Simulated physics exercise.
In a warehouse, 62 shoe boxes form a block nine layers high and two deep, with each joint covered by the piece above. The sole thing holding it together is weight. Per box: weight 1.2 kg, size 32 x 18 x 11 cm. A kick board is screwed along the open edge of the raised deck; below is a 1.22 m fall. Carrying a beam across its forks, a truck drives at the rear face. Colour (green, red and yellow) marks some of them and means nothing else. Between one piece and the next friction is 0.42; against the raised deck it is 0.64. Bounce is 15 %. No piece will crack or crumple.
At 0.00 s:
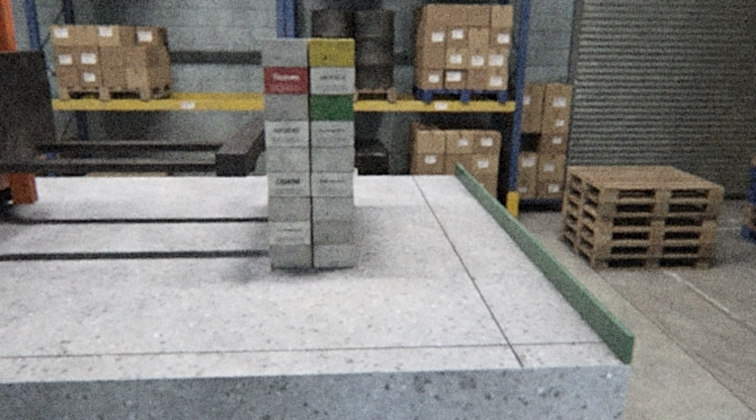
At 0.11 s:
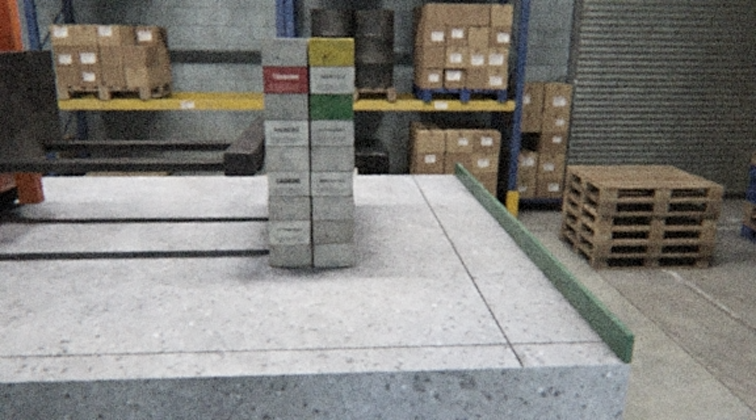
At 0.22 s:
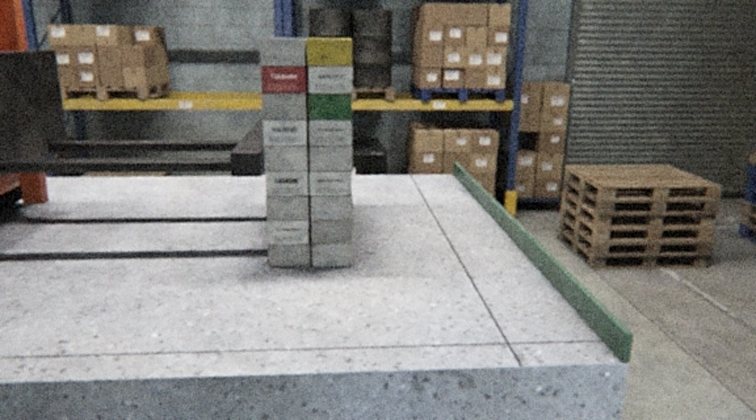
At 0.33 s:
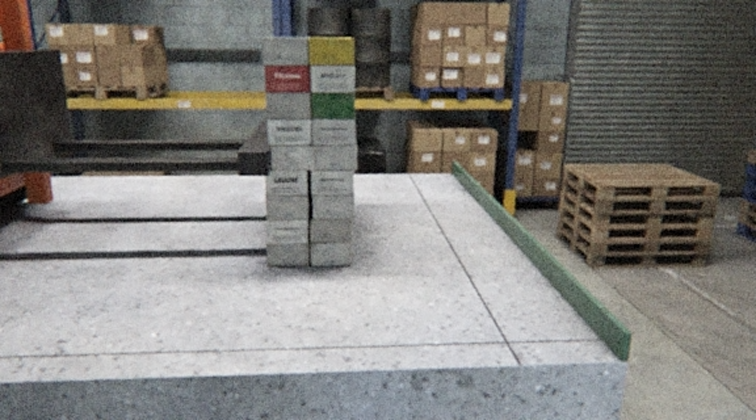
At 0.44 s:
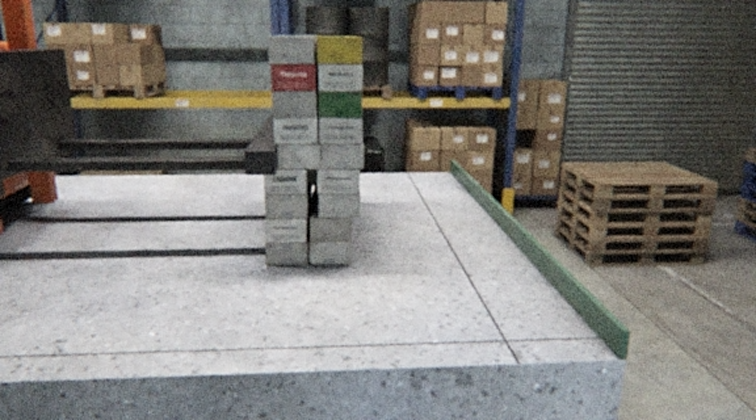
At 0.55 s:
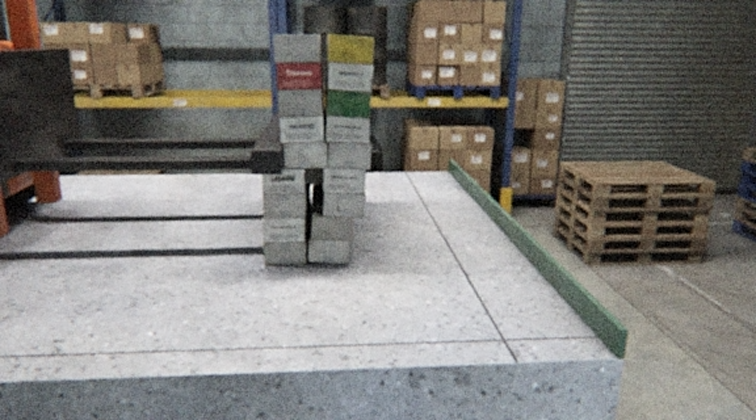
A dark beam slides right into a stack of boxes, pushing its upper layers rightward.
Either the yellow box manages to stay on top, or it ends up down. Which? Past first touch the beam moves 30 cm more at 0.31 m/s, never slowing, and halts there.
It ends up down.
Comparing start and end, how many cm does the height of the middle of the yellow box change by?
It finishes some 210 cm lower than at the start.
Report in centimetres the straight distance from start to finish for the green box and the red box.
Approx. distance from start in cm - green 250, red 110.
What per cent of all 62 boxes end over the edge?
My estimate is roughly 20 per cent.
After 1.02 s, none of the 62 boxes over the edge, 56 disturbed; yellow box 36° from how it stood, 15 cm lower; green box 36° from how it stood, 11 cm lower.
After 1.74 s, 10 of the 62 boxes over the edge; yellow box upside down; green box on its side.
In the end (3.8 s), 12 of the 62 boxes over the edge; yellow box upside down; green box upside down; red box on its side.
